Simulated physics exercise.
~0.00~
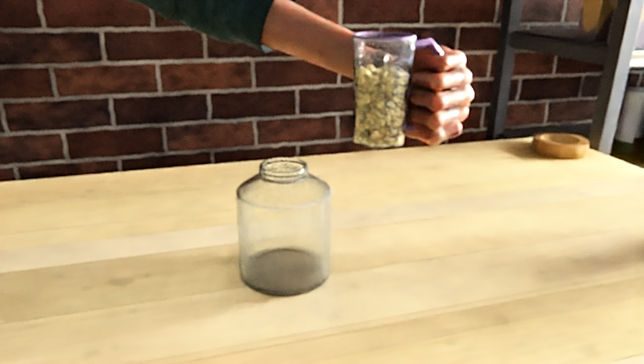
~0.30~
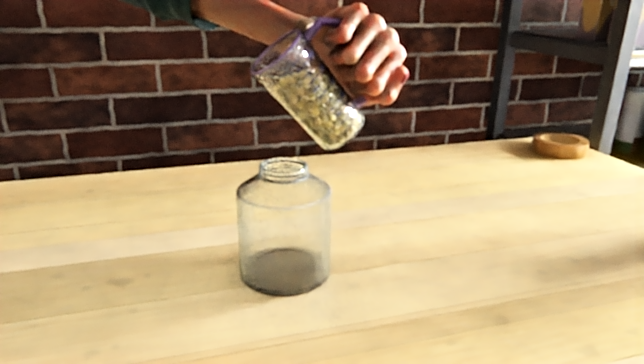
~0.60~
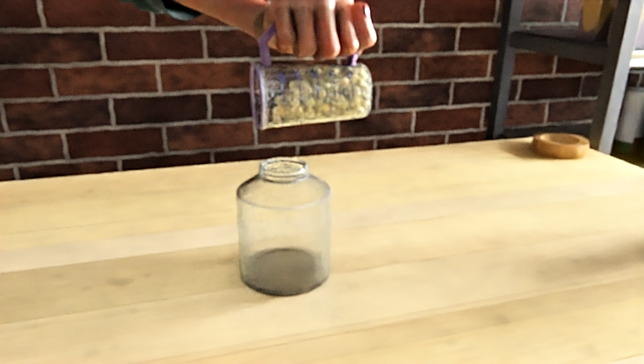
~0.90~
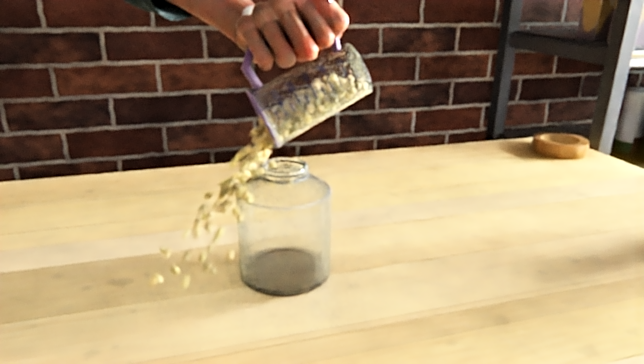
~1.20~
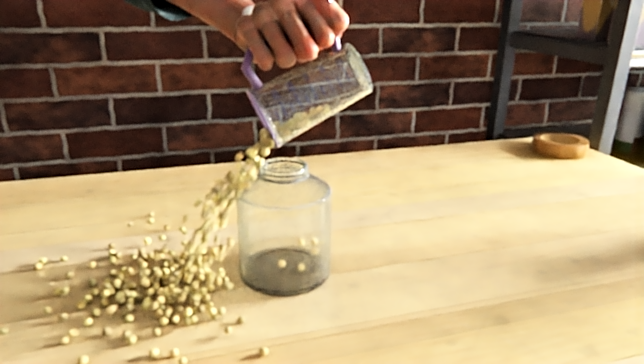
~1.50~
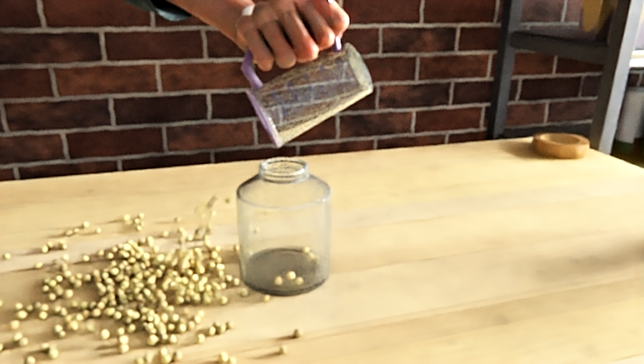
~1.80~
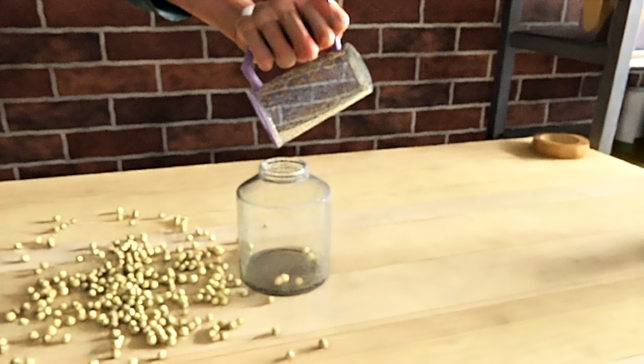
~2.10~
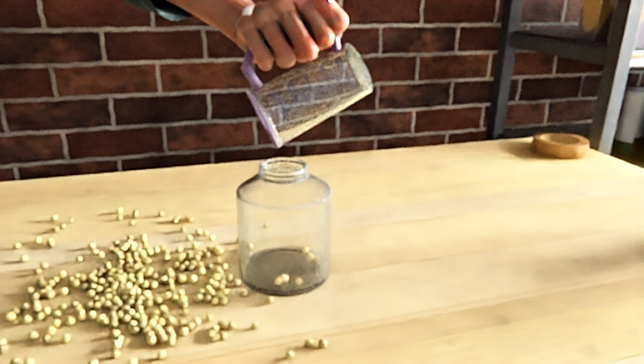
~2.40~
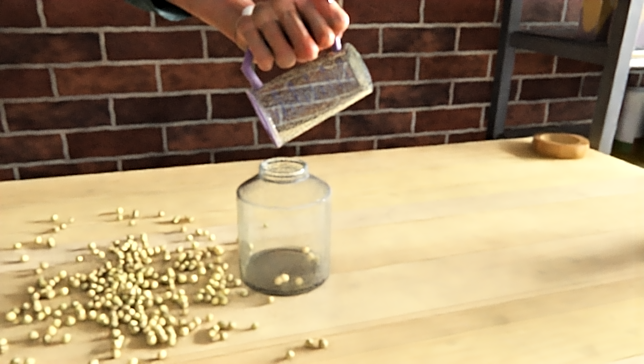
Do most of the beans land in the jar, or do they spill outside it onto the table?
Most of them spill onto the table to the left of the jar, with only a few at most ending up in the jar.
On a wooden table before a brick wall, a hand tips a cup of soya beans, spilling nearly all beside a glass jar.
